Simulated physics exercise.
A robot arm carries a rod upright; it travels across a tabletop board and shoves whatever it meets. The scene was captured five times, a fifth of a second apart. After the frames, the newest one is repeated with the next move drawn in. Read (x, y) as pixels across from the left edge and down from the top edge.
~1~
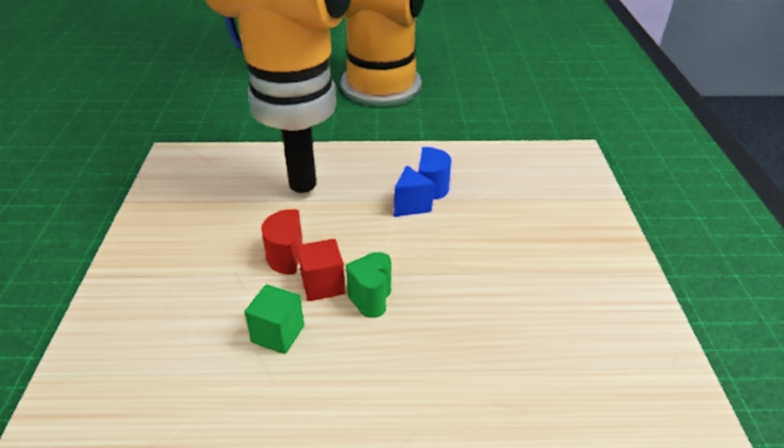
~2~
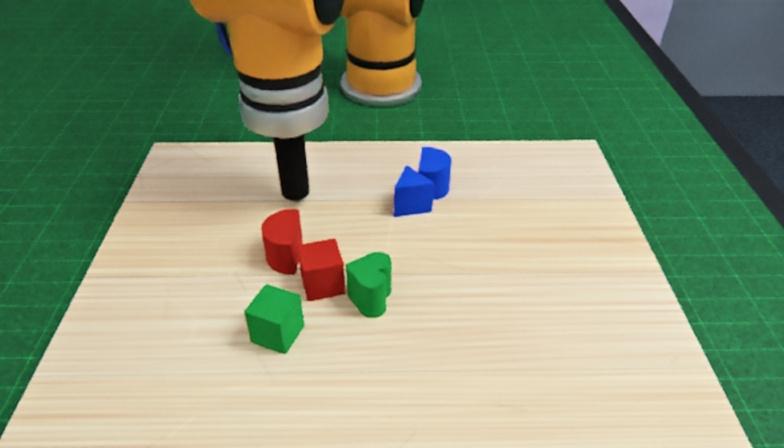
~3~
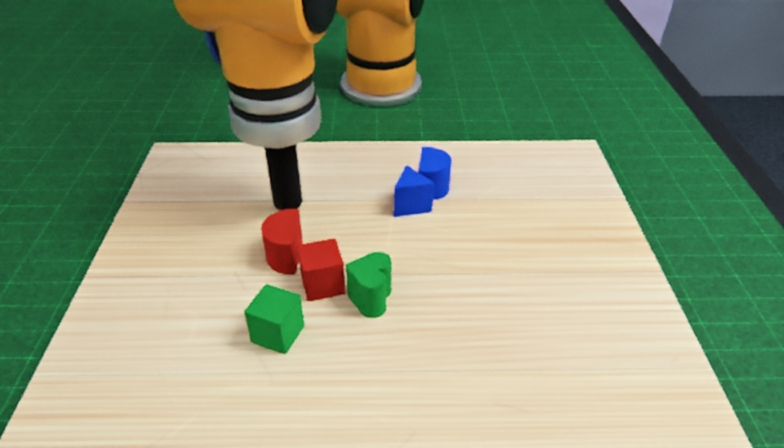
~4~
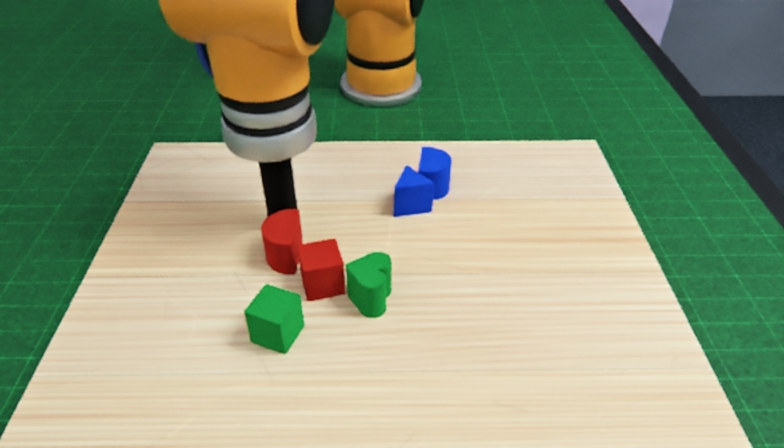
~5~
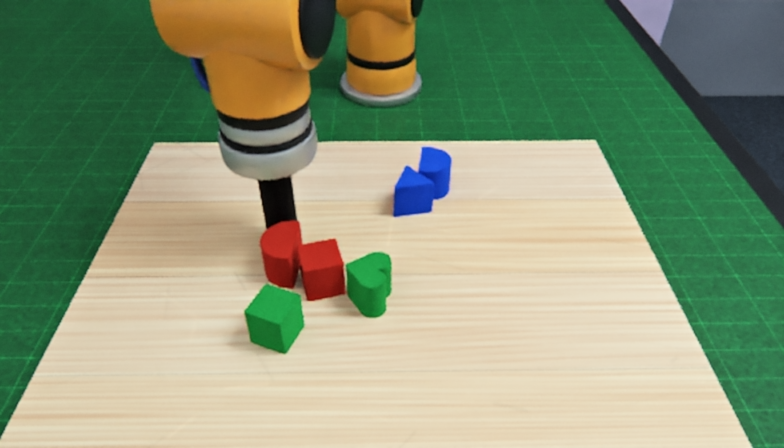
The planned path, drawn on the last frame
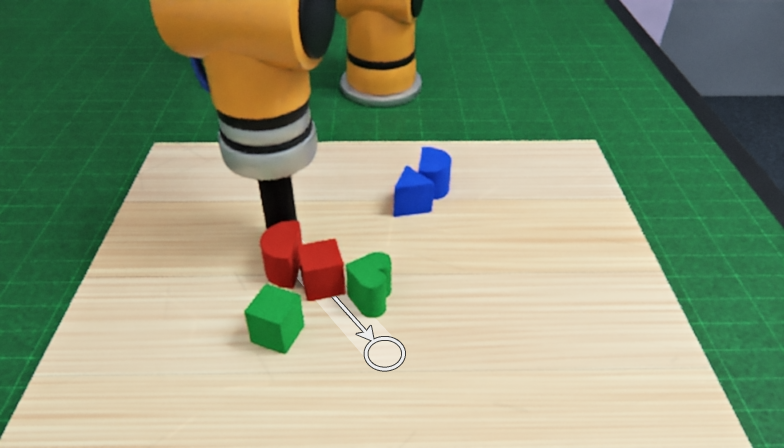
Robot arm lowering a black rod toward the viewer and nudging a red half-round block slightly nearer beside a red cube.
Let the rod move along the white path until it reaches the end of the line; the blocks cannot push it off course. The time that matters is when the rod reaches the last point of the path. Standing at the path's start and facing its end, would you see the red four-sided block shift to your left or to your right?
Seen from start to end, it moves right.
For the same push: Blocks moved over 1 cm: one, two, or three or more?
The push will move three blocks or more.
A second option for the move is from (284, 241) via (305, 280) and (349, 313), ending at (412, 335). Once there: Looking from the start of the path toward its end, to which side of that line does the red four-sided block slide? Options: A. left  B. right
That would be B.
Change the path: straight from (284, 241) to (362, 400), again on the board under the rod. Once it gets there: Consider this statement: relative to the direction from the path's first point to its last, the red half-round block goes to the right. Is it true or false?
True
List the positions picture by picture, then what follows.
The first picture shows lower end of the rod at (303, 186), tops of blocks, green four-sided block at (272, 303), red half-round block at (281, 225), red four-sided block at (320, 254), green heart at (371, 268).
The second picture shows rod at (296, 193), blocks as before.
The third picture shows rod at (288, 204), blocks as before.
The fourth picture shows rod at (283, 217), blocks as before.
The fifth picture shows rod at (283, 234), green four-sided block at (272, 303), red half-round block at (280, 238), red four-sided block at (320, 254), green heart at (371, 268).
The drawn path runs in a line from (284, 241) to (385, 353).
What follows on the original path. One third of the way, rod at (313, 267); red half-round block at (275, 265), turned 55° clockwise; red four-sided block at (328, 271), turned 50° anticlockwise; green heart at (379, 270).
Two thirds of the way, rod at (347, 304); red half-round block at (275, 266), turned 65° clockwise; red four-sided block at (346, 312); green heart at (389, 278), turned 55° anticlockwise.
At the end, rod at (385, 346); green four-sided block not moved; red half-round block at (275, 266), turned 65° clockwise; red four-sided block at (350, 344), turned 65° clockwise; green heart at (395, 280), turned 85° anticlockwise.
